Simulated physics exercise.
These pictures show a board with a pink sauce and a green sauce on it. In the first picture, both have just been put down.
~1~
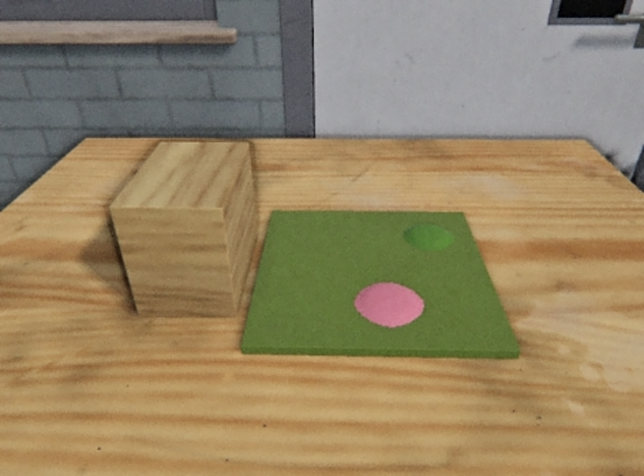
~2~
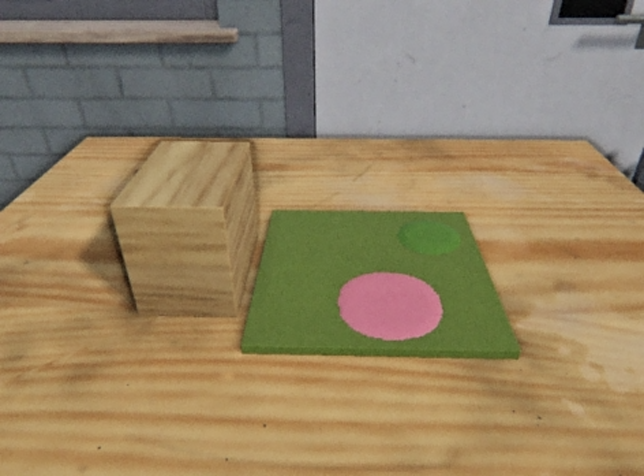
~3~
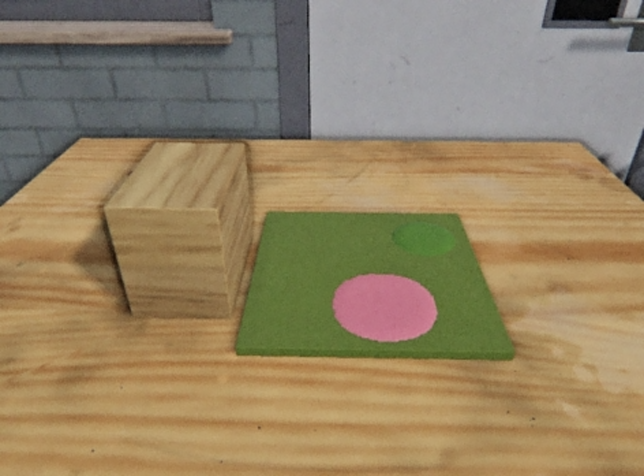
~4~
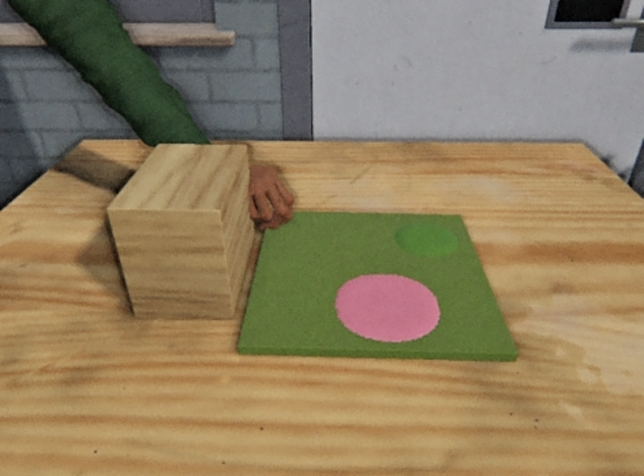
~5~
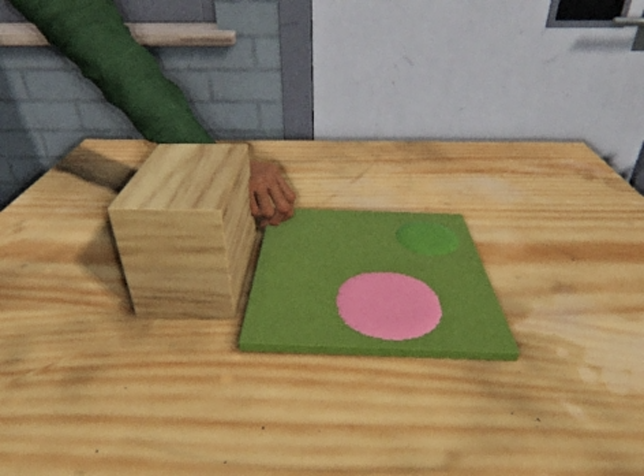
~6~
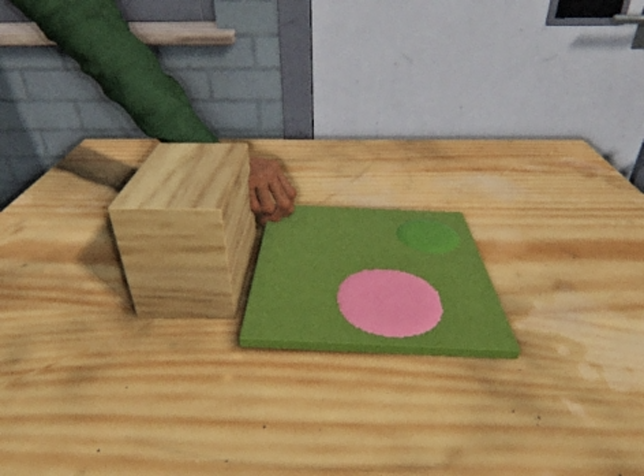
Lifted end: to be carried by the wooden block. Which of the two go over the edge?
Note - pink sauce: It leaves the surface; green sauce: It leaves the surface.
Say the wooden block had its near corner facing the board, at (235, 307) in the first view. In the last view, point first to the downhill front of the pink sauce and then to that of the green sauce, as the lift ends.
Tips, last view: First (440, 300), second (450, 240).
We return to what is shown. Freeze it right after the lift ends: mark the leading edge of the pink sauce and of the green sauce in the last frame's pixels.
You'd find them at (507, 305) and (478, 237), in that order.
Shortly, slope about 34°; the pink sauce is dripping off the low end; the green sauce is dripping off the low end.
Then, the pink sauce is dripping off the low end; the green sauce is dripping off the low end.
At the finish, slope about 34°; the pink sauce is dripping off the low end; the green sauce is dripping off the low end.
